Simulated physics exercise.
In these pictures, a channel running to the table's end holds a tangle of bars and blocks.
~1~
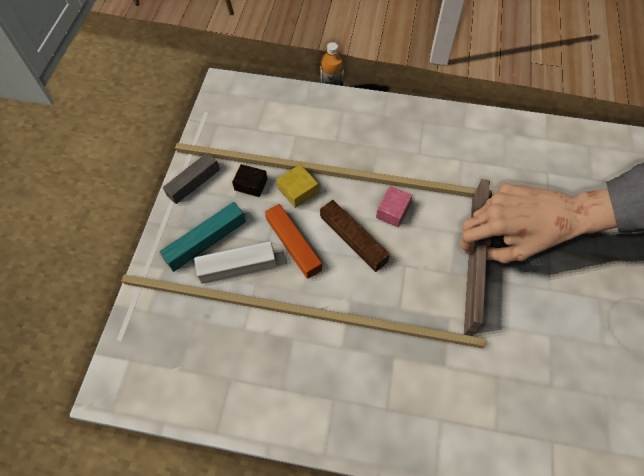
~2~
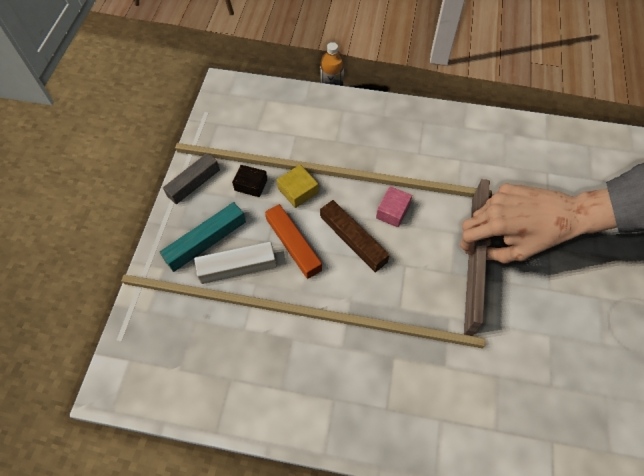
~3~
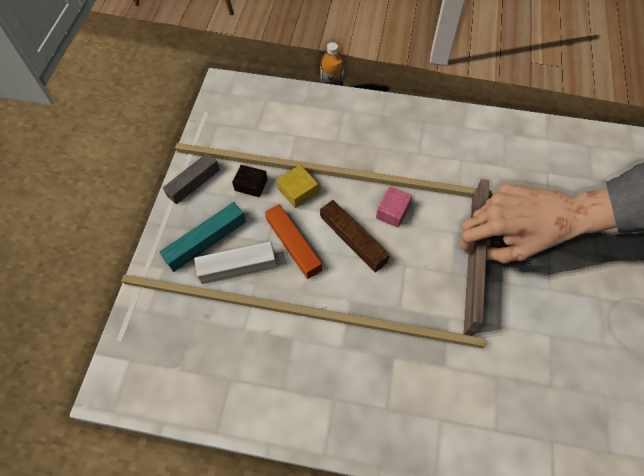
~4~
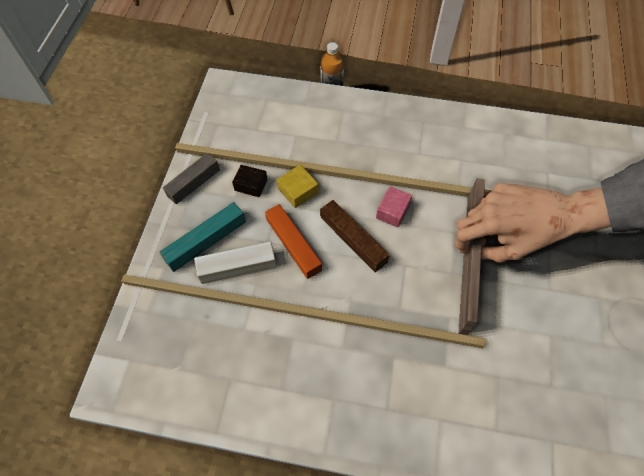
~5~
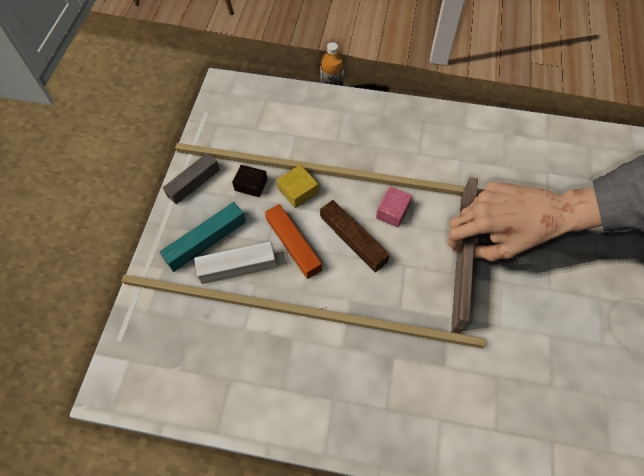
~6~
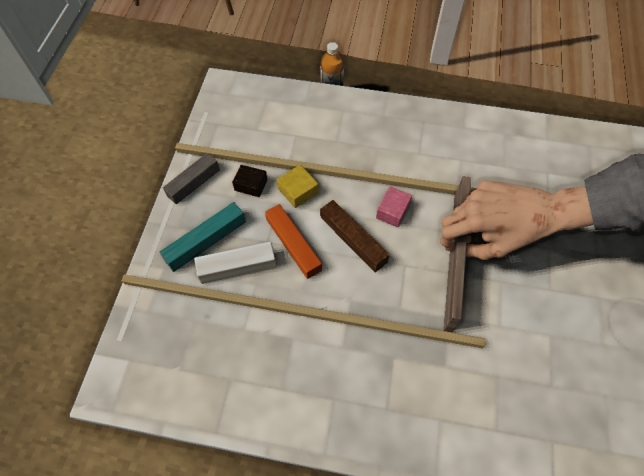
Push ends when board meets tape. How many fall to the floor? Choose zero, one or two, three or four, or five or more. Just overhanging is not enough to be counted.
Five or more.
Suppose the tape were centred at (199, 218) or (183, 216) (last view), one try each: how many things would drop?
Counts: 4, 5.
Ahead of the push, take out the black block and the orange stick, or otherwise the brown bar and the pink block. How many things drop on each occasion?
The number fallen is 5, and in the other try 6.
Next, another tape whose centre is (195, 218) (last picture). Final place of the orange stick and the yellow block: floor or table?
As for the orange stick, it is retained; as for the yellow block, it is retained.
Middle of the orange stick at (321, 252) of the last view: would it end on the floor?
Result: It comes off.
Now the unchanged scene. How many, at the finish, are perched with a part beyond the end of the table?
The number overhanging is 1.
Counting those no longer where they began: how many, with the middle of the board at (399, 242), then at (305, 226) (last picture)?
At the first place 1, at the second 6.
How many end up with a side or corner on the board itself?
Well, it touches 1.
Soon after, none off yet; grey bar at rest near (192, 178); turquoise bar at rest near (204, 236); black block at rest near (250, 181).
In the end, the number that fall off is five or more; gone, brown bar, orange stick, yellow block, white stick, black block, turquoise bar and grey bar.
